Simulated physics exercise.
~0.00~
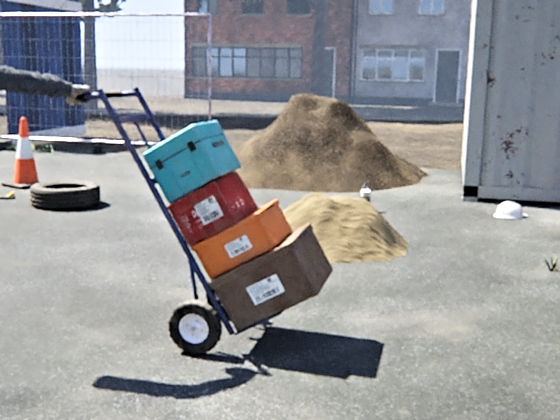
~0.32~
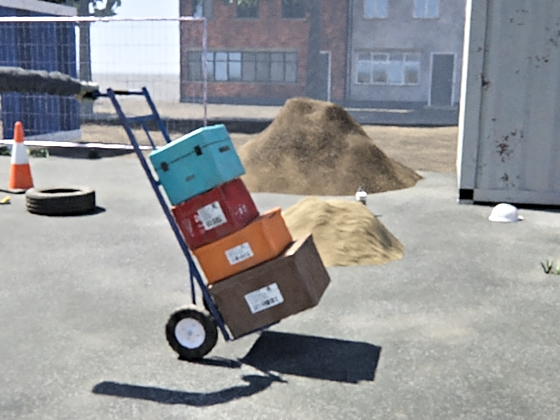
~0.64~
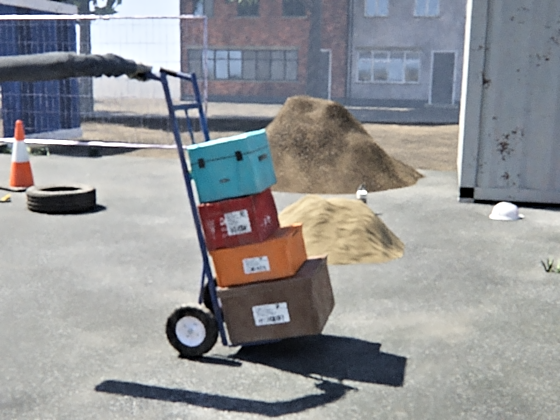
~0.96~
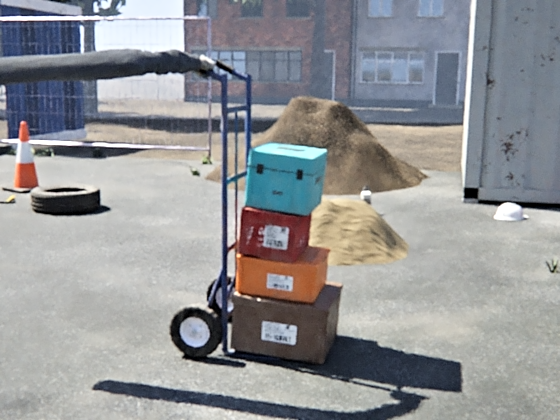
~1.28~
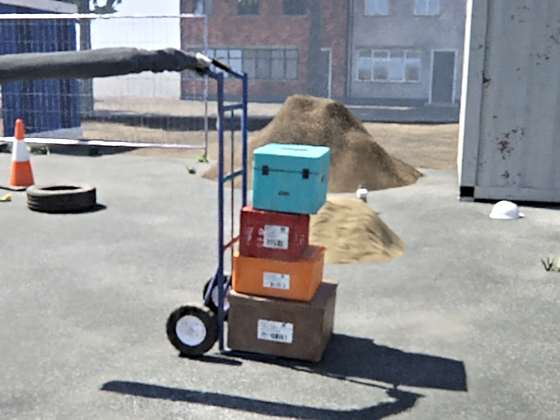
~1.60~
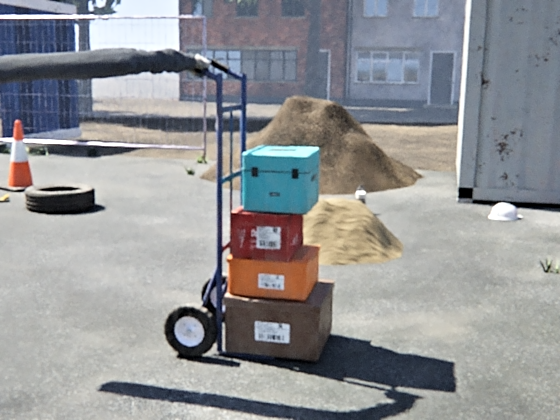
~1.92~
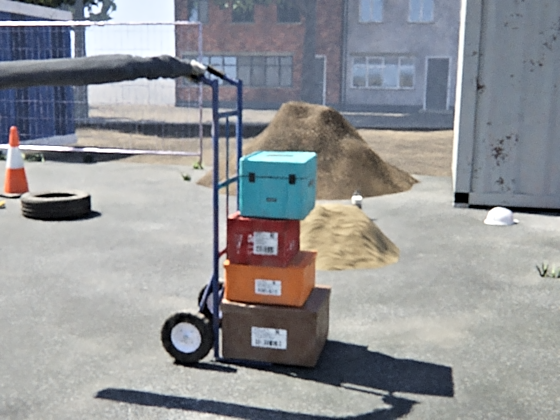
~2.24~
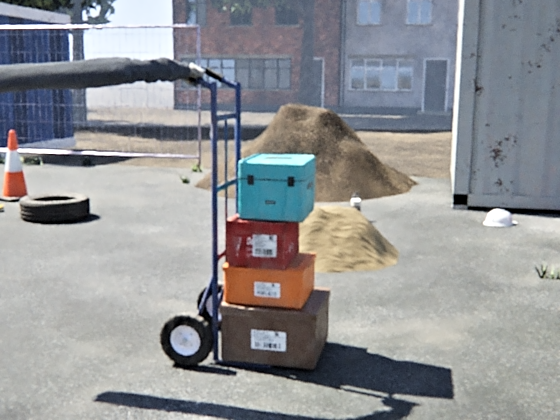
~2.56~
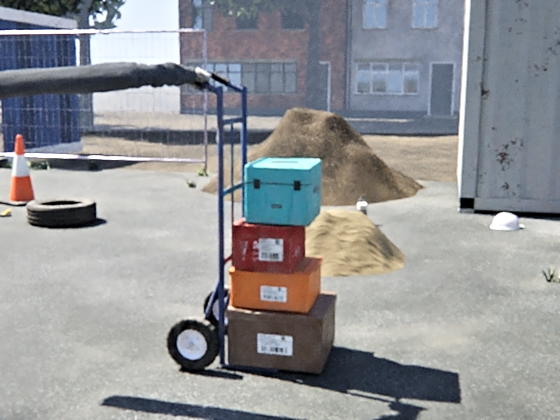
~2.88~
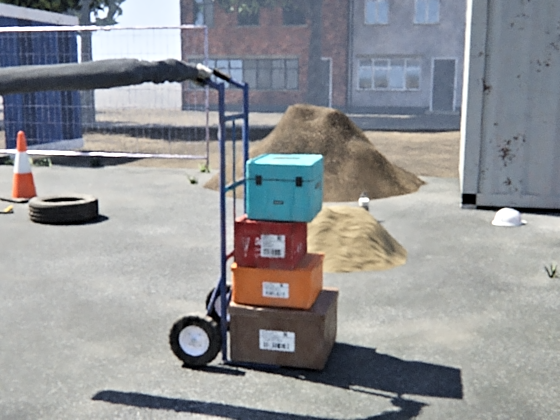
A loaded sack truck is tipped upright by a dark-sleeved arm, its four boxes staying stacked.
